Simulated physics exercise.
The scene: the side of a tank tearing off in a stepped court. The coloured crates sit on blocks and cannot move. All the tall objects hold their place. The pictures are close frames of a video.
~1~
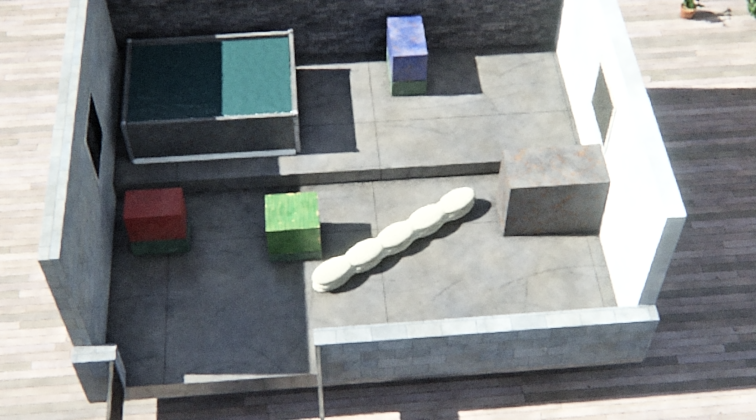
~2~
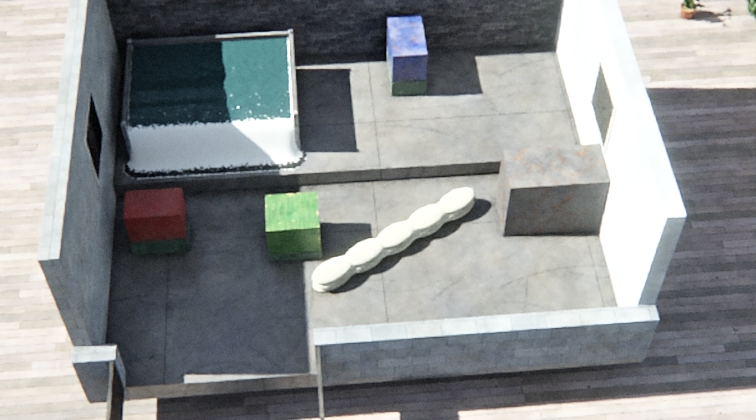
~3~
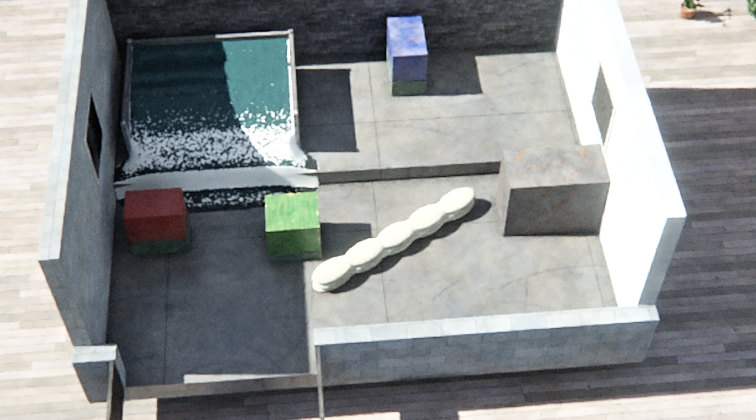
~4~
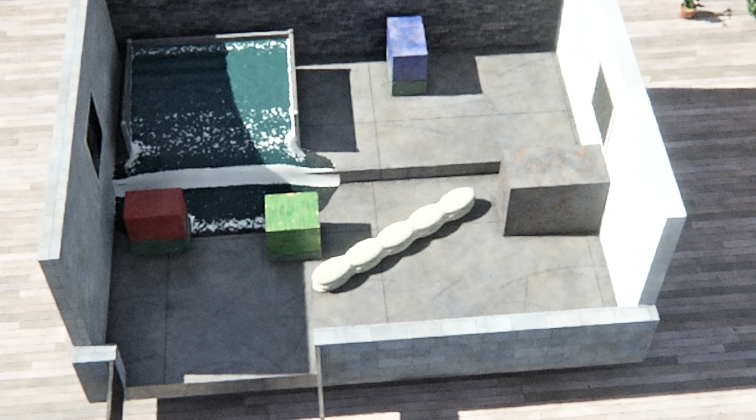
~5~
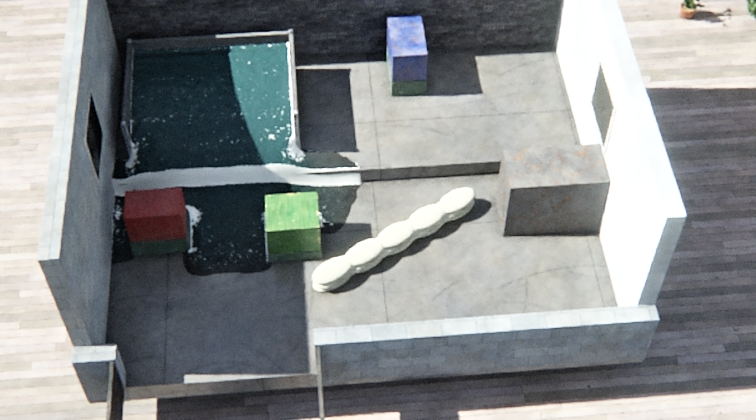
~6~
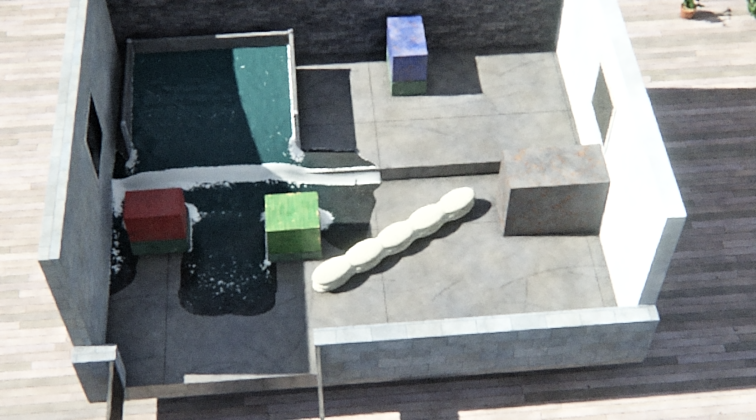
At the start, a tank of dark green water stands whole in a walled, stepped court with red, green and blue blocks. Its near side gives way and water pours over the step in white foam, then spreads around the red and green blocks and across the lower floor.
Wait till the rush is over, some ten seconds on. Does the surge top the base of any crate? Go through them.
In the end: The red crate gets wet; the blue crate stays dry; the green crate gets wet.
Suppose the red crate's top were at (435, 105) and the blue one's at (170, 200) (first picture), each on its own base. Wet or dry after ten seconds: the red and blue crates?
In short: The red one keeps dry; the blue one gets wet.
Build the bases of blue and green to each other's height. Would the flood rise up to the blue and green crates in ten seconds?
In short: Blue is spared; green is soaked.
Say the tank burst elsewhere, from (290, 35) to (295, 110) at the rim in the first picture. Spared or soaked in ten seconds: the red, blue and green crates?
Then: Red is spared; blue gets wet; green ends up wet.
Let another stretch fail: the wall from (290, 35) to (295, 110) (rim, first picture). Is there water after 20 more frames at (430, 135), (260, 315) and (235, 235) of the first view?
As listed: Flooded, not flooded, not flooded.
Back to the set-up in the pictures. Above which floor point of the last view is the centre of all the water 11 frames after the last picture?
Near (234, 203).
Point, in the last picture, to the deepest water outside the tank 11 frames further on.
Around (129, 201).
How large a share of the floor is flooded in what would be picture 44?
I make it 60 per cent.
A moment on, water covers 35 % of the floor; the red crate water round its plinth, the blue crate not reached, the green crate water round its plinth.
Next, water covers 40 % of the floor; the red crate water round its plinth, the blue crate not reached, the green crate water round its plinth.
Then, water covers 50 % of the floor; the red crate water round its plinth, the blue crate not reached, the green crate water round its plinth.
Later, water covers 60 % of the floor; the red crate water round its plinth, the blue crate not reached, the green crate water round its plinth.
In the end, water covers 60 % of the floor; the red crate was topped, the blue crate stayed above the water, the green crate was topped.
